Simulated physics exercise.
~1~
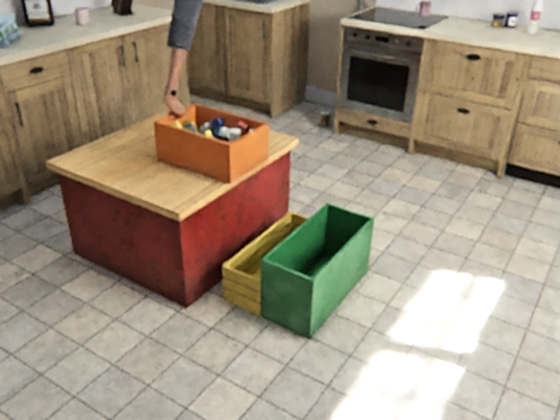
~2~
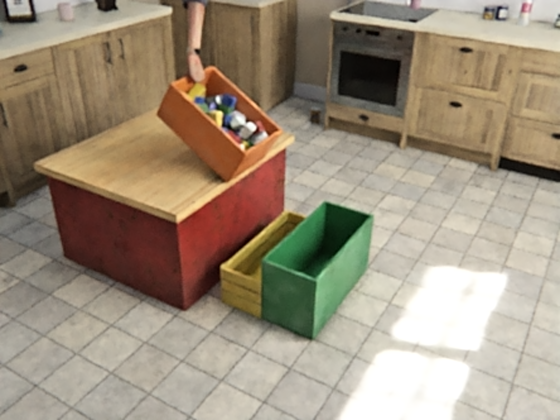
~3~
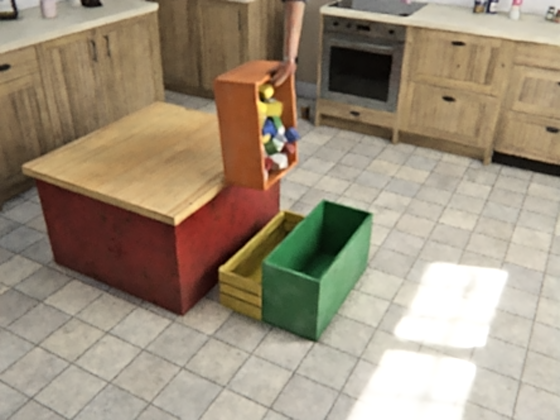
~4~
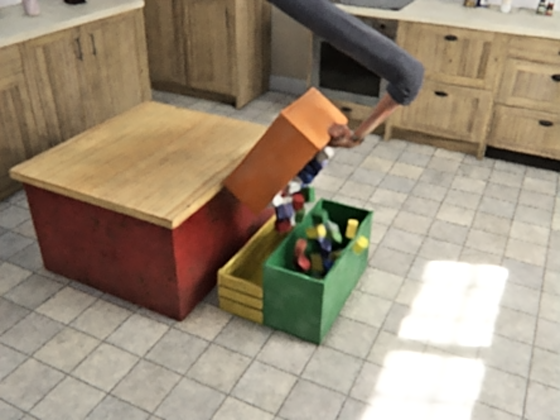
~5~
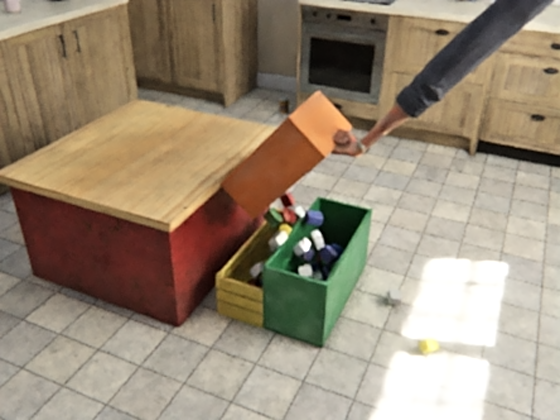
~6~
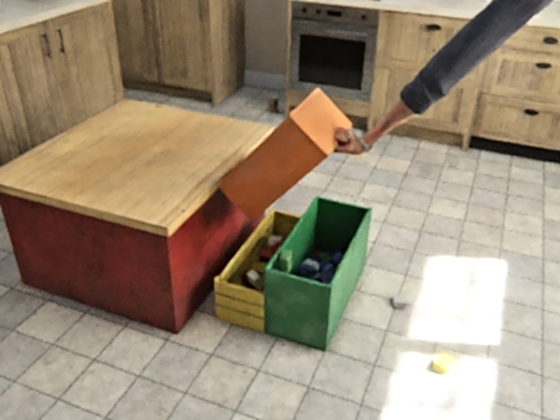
An orange box tipped by a hand spills colourful pieces into yellow and green containers.
